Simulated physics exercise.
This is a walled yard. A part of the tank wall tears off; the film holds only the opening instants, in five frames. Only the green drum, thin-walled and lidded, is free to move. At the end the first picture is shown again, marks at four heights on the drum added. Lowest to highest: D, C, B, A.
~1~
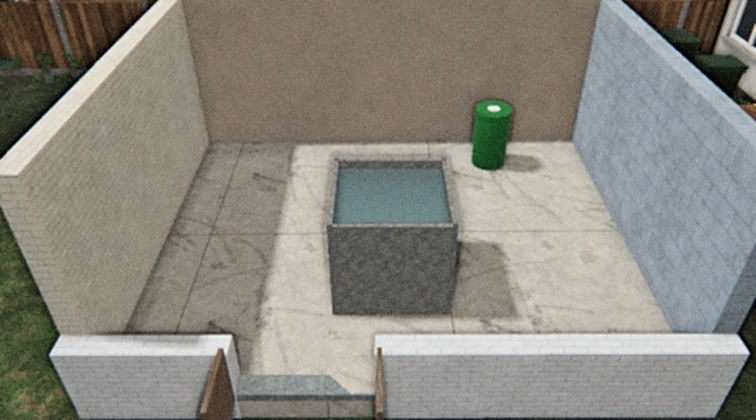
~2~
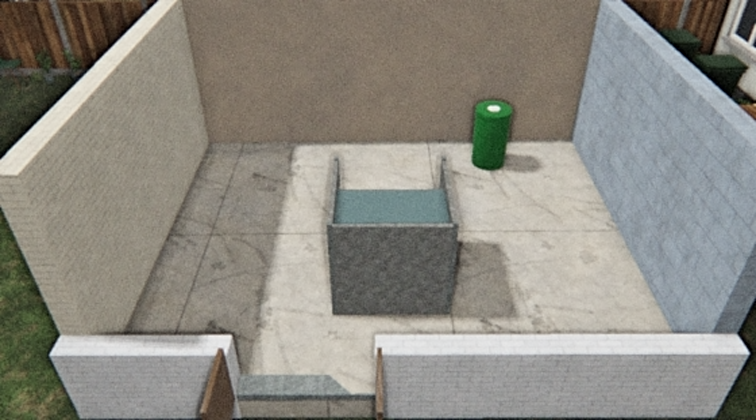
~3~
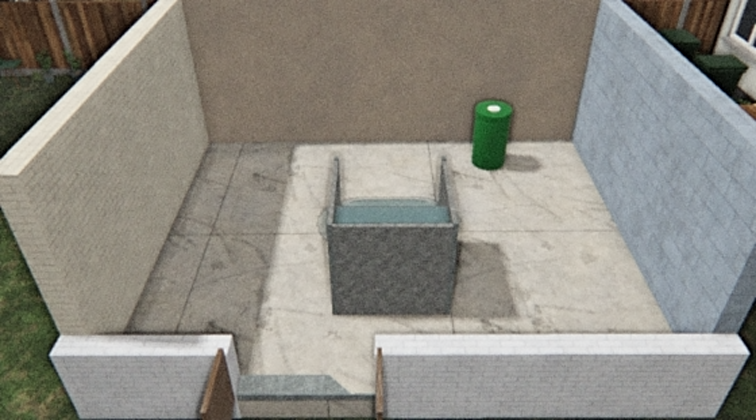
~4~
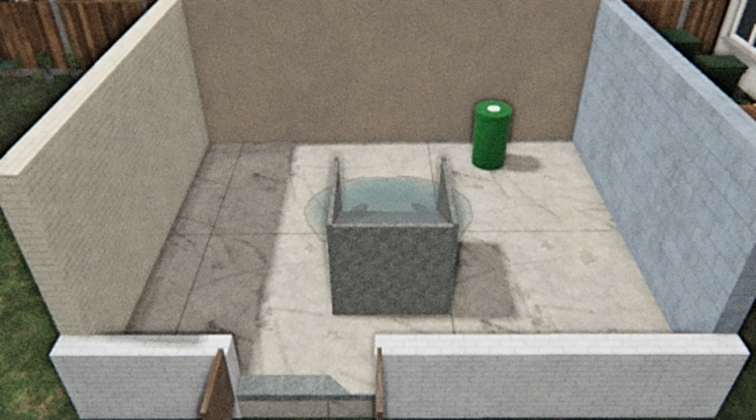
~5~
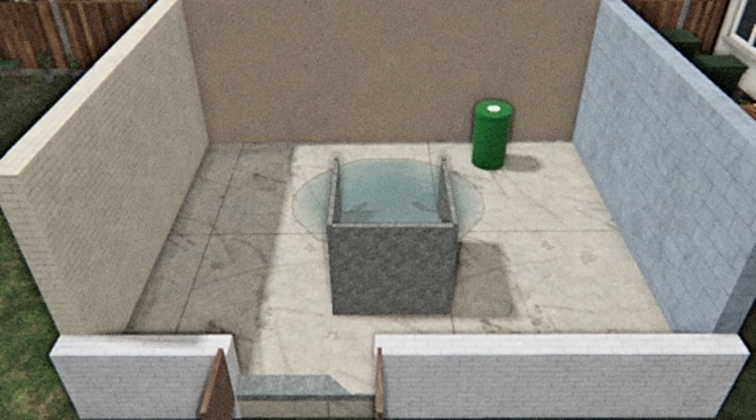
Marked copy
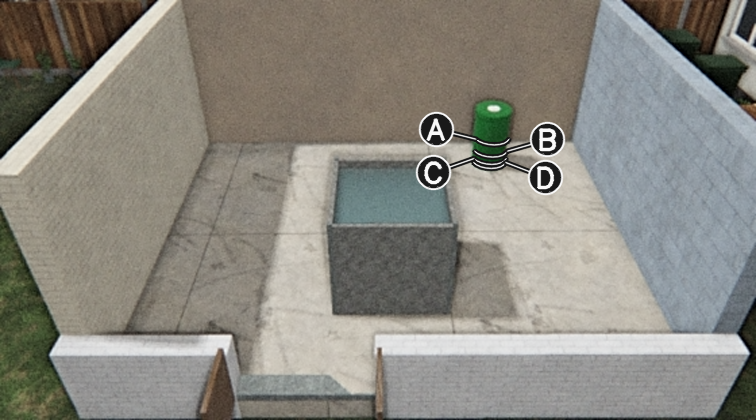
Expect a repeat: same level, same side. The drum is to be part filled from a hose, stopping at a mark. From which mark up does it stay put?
I would pick line A.
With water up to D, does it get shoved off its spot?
Yes, it does.
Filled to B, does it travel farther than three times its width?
No, less.
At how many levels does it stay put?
One.
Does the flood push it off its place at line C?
Yes.
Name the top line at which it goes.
Line B.
On the marked copy, A at (494, 144); B at (492, 157); C at (491, 164); D at (491, 168); from the bottom up D, C, B, A.
Choosing A, it shifts by a finger or two and stays.
Choosing B, it is pushed about its own width away.
Choosing C, it is pushed about 5 times its own width away.
Choosing D, it is pushed about 5 times its own width away.
